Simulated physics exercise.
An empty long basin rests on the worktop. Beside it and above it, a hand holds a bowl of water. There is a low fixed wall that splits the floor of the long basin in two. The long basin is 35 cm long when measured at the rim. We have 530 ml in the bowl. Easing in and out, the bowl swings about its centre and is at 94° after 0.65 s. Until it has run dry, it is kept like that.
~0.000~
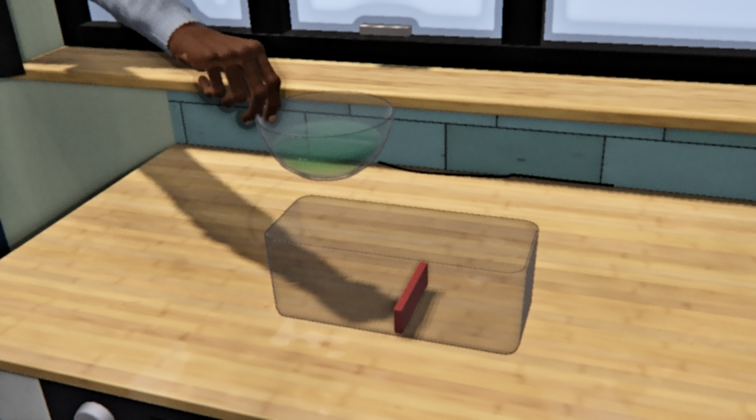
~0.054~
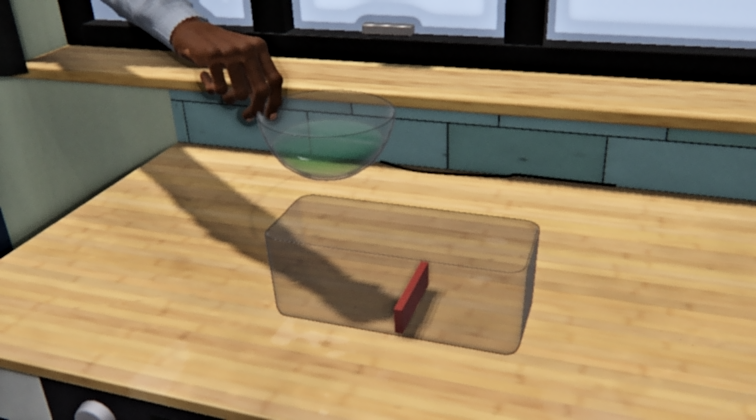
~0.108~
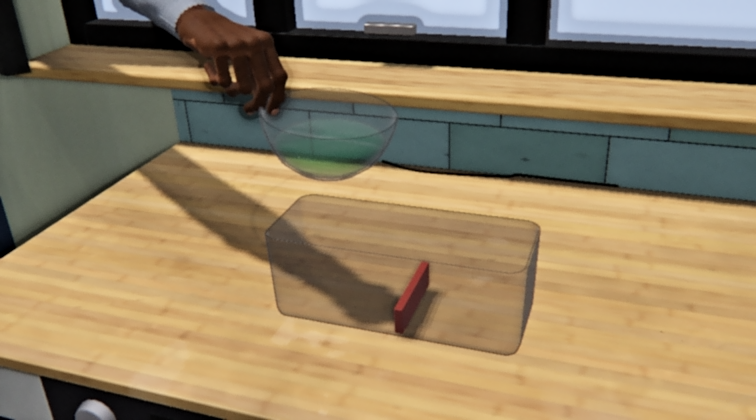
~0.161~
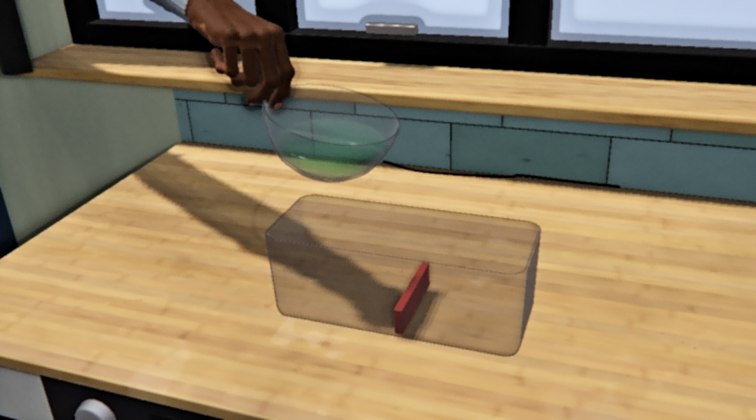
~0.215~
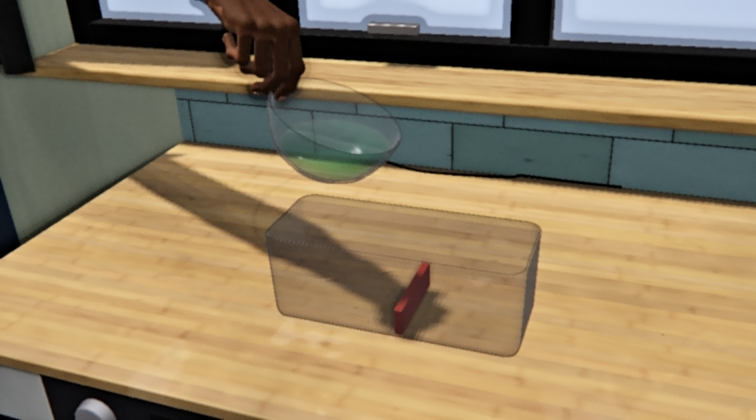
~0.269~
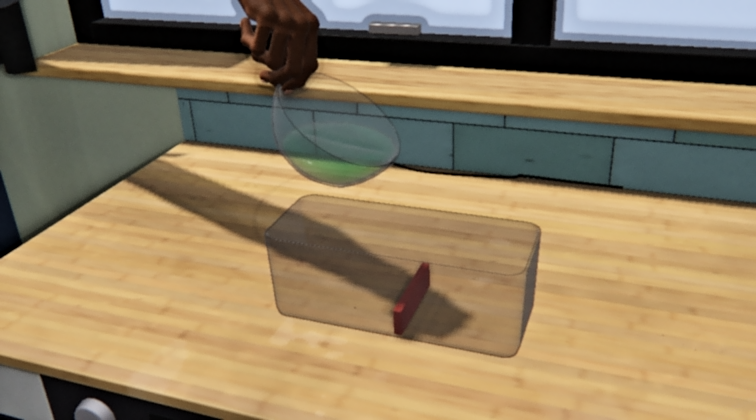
In the video, a hand holds a clear bowl of greenish water above a transparent long basin with a red upright piece inside, on a wooden worktop. The hand gradually tilts the bowl toward the right.
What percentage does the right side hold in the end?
About 62 per cent.
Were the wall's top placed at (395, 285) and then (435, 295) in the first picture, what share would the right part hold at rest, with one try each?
First 80, then 25 per cent.
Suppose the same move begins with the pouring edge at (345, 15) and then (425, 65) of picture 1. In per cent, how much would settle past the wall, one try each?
In turn about 30 and 80 per cent.
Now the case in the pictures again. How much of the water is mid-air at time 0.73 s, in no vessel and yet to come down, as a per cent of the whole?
Around 3 percent of it is airborne.
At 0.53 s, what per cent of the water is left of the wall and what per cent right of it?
Near 7 on the left, 42 on the right.
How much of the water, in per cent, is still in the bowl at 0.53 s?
Roughly 18 per cent.
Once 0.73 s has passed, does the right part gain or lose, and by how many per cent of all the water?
A loss, roughly 2.
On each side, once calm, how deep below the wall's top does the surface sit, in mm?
Measured: Left around 30 mm, right around 22 mm.
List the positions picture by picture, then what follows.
In the first picture, it leans 0°; its right rim is at (390, 119); the water meets the walls at (277, 132) and (383, 142); the long basin's rim runs from (282, 216) to (532, 248); the wall's top is at (411, 286).
In the second picture, it leans 2°; its right rim is at (391, 121); the water meets the walls at (278, 131) and (384, 142).
In the third picture, it leans 6°; its right rim is at (394, 126); the water meets the walls at (280, 129) and (385, 144).
In the fourth picture, it leans 14°; its right rim is at (396, 135); the water meets the walls at (282, 128) and (387, 147).
In the fifth picture, it leans 23°; its right rim is at (397, 147); the water meets the walls at (284, 128) and (391, 149).
In the sixth picture, it leans 34°; its right rim is at (395, 160); the water meets the walls at (288, 130) and (396, 153).
Then, 0.53 s in, the tilt is 87° and 19 per cent is still to pour, 7 is left of the wall and 41 right of it.
Then, 0.73 s in, the tilt is 94° and 2 per cent is still to pour, 30 is left of the wall and 65 right of it.
Then, 0.93 s in, the tilt is 94° and 0 per cent is still to pour, 37 is left of the wall and 62 right of it.
Then, 1.15 s in, the tilt is 94° and 0 per cent is still to pour, 37 is left of the wall and 63 right of it.
Finally, 37 per cent lies left of the wall, 62 right of it and 1 outside.
